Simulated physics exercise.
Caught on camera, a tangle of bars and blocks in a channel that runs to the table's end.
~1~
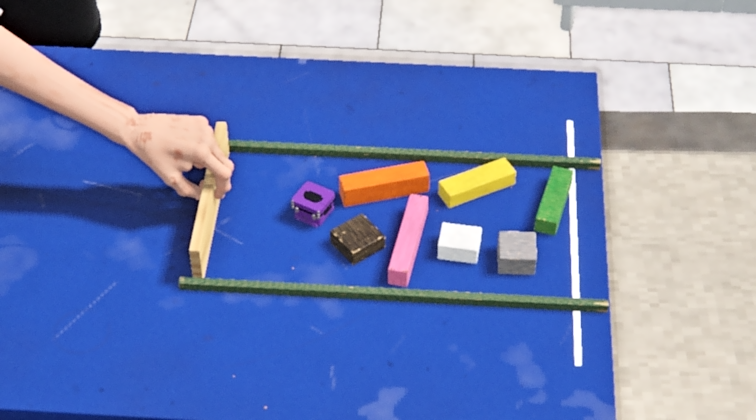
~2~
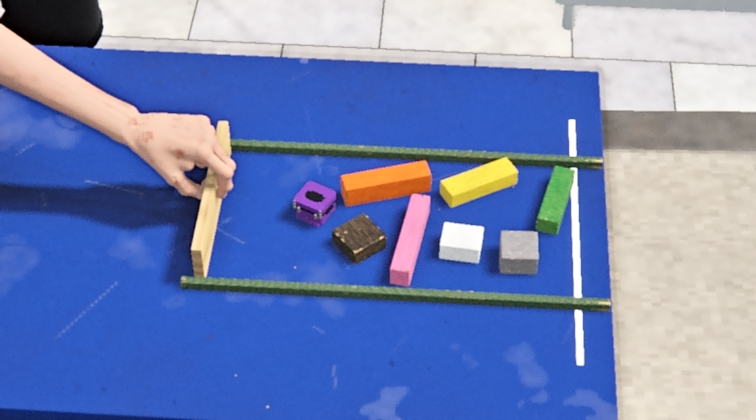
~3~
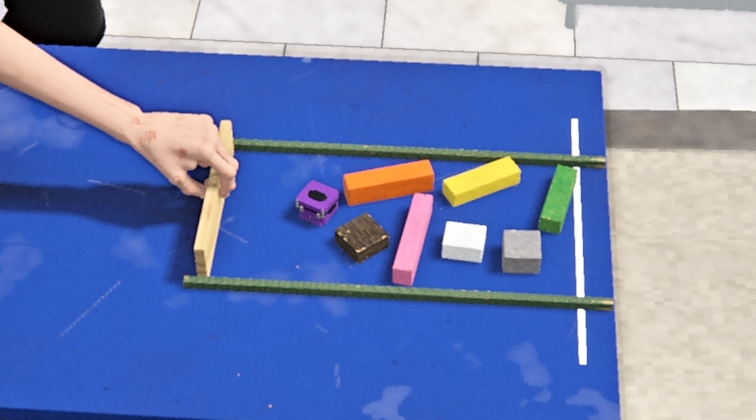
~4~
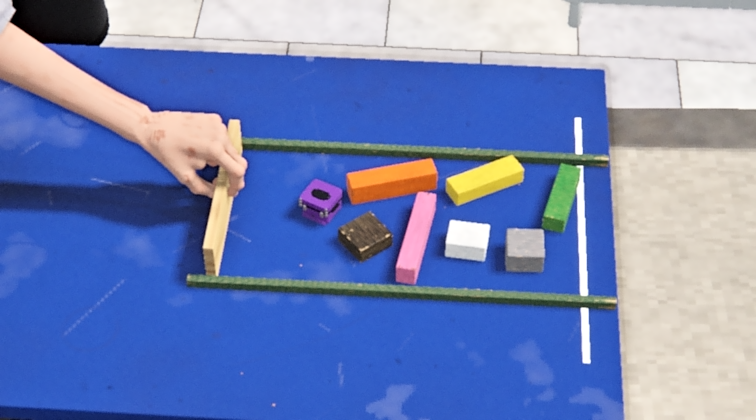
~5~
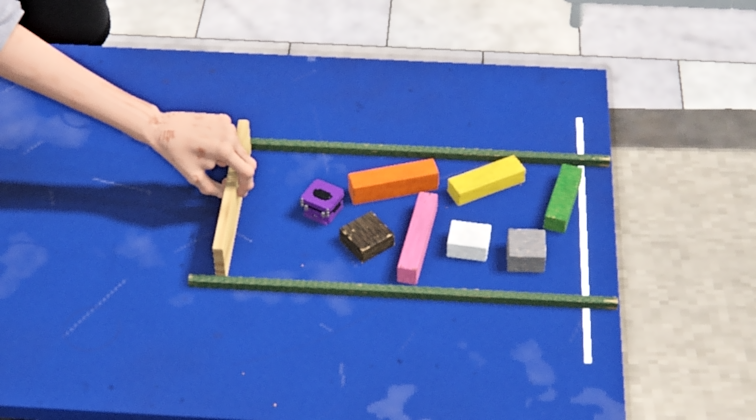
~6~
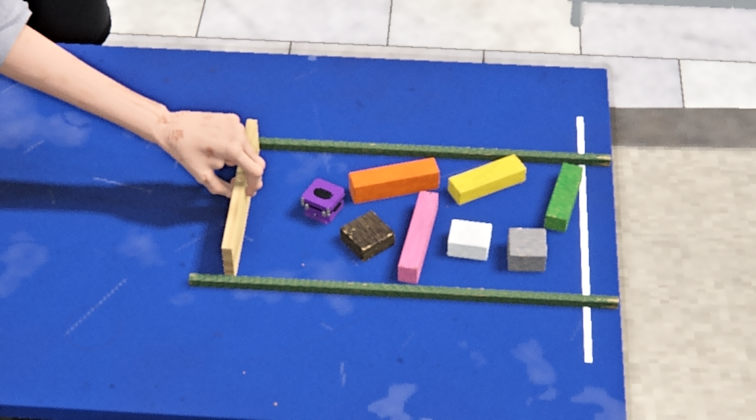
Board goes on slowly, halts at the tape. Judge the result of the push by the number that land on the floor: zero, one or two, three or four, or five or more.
Falls: More than four.
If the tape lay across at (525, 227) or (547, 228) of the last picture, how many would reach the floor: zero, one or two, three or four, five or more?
Falls: One to two, then either three or four.
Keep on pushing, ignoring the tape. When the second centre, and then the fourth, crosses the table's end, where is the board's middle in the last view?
For the first, roughly (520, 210); for the next, roughly (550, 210).
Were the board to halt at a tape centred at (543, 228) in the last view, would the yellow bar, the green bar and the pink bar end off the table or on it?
The yellow bar stays on; the green bar falls; the pink bar holds on.
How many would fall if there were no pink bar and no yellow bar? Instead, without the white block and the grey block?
That gives 3 in the first case, then 3 in the second.
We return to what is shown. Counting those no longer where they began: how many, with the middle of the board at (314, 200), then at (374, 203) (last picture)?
Tally: First 1; then 4.
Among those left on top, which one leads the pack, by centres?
The orange bar is the one you want.
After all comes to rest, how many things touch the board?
Count: 3.
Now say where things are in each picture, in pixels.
Green bar (554, 201); grey block (517, 253); yellow bar (477, 183); board (210, 199); tape (574, 234), in the first picture.
Grey block (519, 252); white block (461, 243), in the second picture.
Yellow bar (481, 182); purple case (318, 204), in the third picture.
Green bar (562, 198); board (223, 197), in the fourth picture.
Grey block (526, 250); black block (367, 237), in the fifth picture.
Green bar (564, 197); grey block (527, 250); yellow bar (487, 180); board (241, 197); tape (584, 230), in the sixth picture.
Soon after, none off yet; green bar at rest near (564, 197); grey block at rest near (527, 250); yellow bar at rest near (487, 180).
After that, none off yet; green bar at rest near (564, 197); grey block displaced about its own width near (560, 252); yellow bar displaced a little near (512, 187).
And then, one off so far; green bar displaced about its own width near (624, 206); grey block on its side near (650, 310); yellow bar displaced about its own width near (595, 192).
In the end, the number that fall off is five or more; gone, pink bar, white block, yellow bar, grey block and green bar.
